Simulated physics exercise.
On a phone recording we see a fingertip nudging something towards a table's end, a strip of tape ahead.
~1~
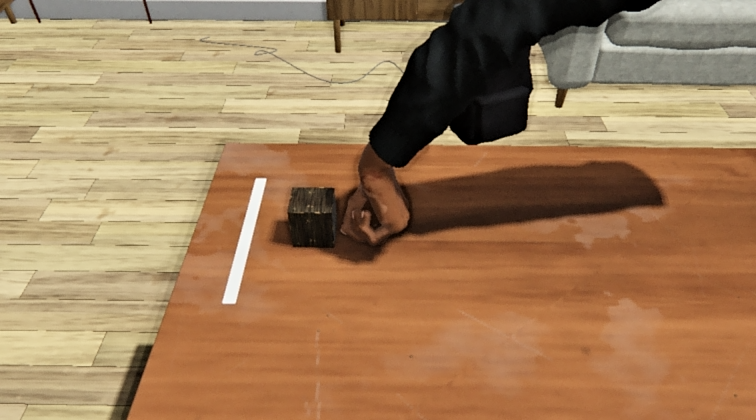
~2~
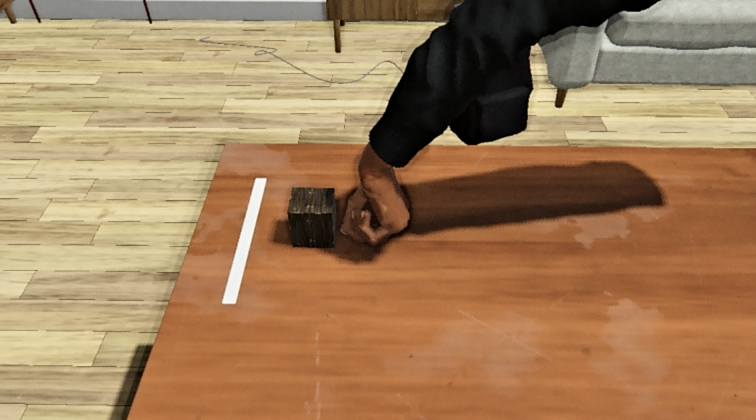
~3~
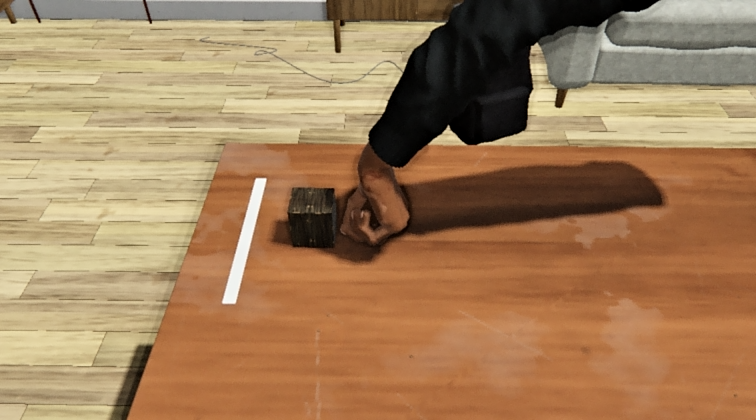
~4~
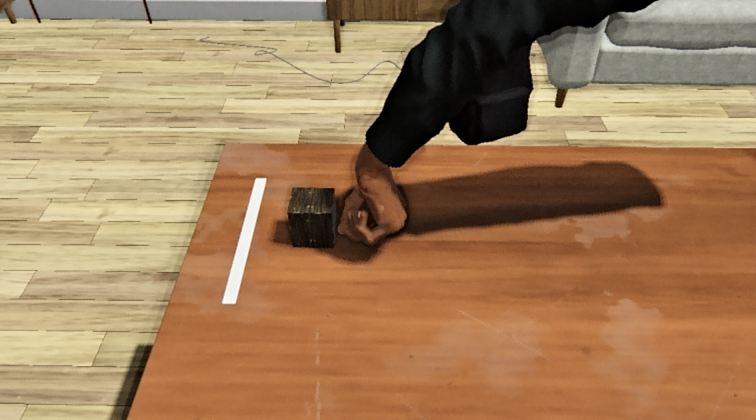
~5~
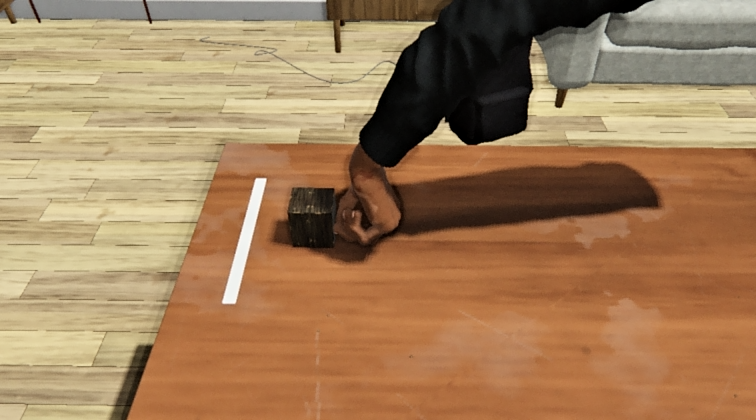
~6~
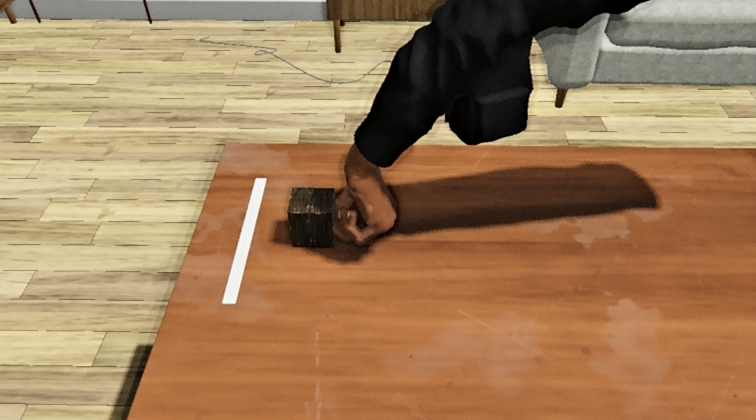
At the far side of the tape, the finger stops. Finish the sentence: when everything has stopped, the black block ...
... sits on the table still.
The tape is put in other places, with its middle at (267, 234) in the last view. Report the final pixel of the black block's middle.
Rest point, approximately (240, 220).
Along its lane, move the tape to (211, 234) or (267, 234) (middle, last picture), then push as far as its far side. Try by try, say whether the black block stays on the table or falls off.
Well, it does not stay on the first time and does not go over the second time.
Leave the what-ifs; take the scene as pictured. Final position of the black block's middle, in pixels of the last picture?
Resting spot: Approximately (216, 217).
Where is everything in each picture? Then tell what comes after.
Black block (313, 218), in the first picture.
Black block (313, 218), in the second picture.
Black block (313, 218), in the third picture.
Black block (313, 218), in the fourth picture.
Black block (313, 218), in the fifth picture.
Black block (313, 218), in the sixth picture.
Then, 0.64 s later than the last frame, black block shifted about its own width near (272, 217).
When it is over, the black block is still on the table, near (216, 217).
